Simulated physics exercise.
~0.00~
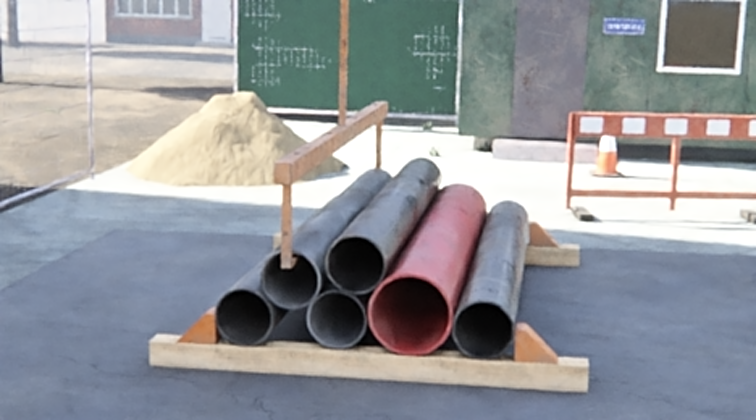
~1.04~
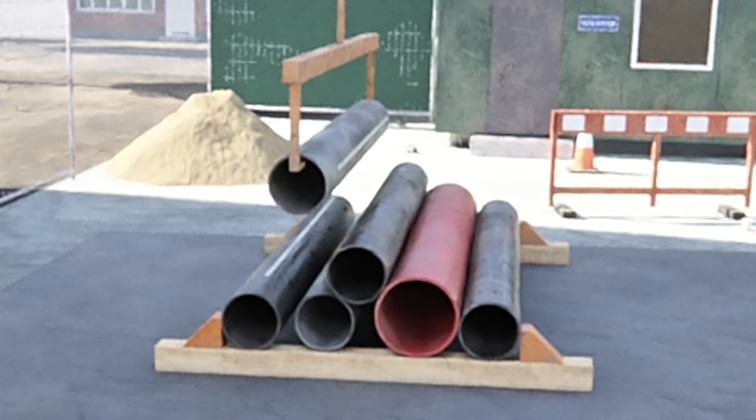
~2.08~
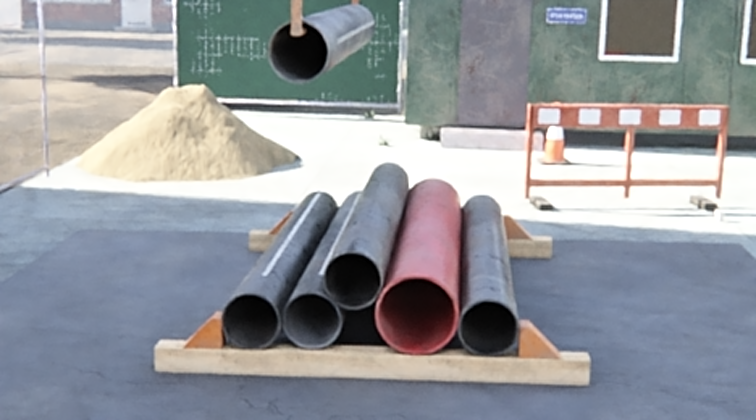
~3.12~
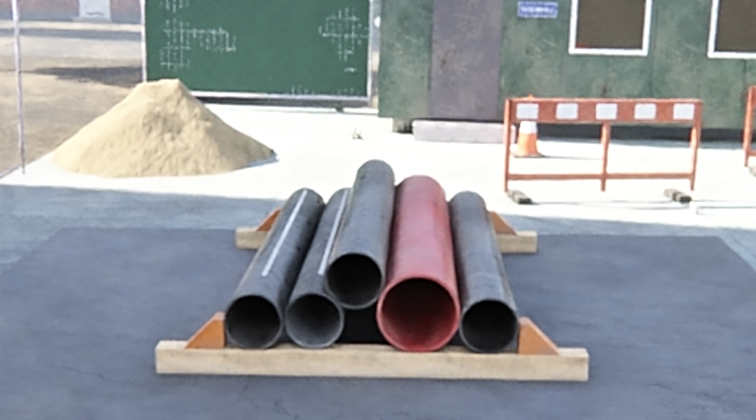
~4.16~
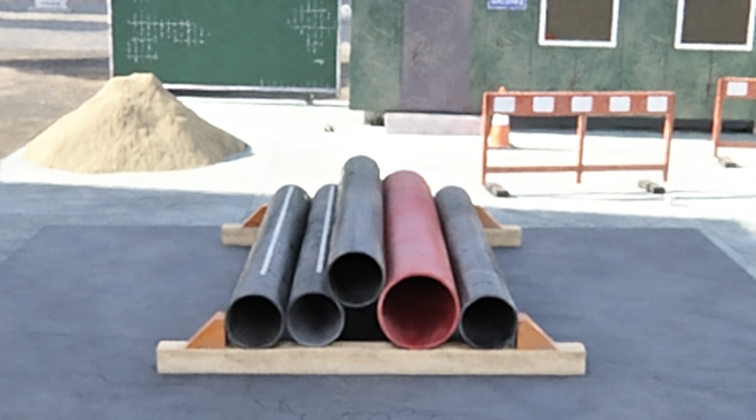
At first, five dark pipes and a larger red one lie stacked on timber bearers between wedges, with an orange beam hooked to the upper-left dark pipe. The beam rises and hoists that pipe clear of the stack, in front of a sand heap and a green building. As it goes up, the lower-middle dark pipe shifts slightly left and the one resting above it settles a little lower against the red pipe. The lifted pipe climbs out of view while the view drifts sideways. At the end, five pipes rest still, and the red one has kept its place.
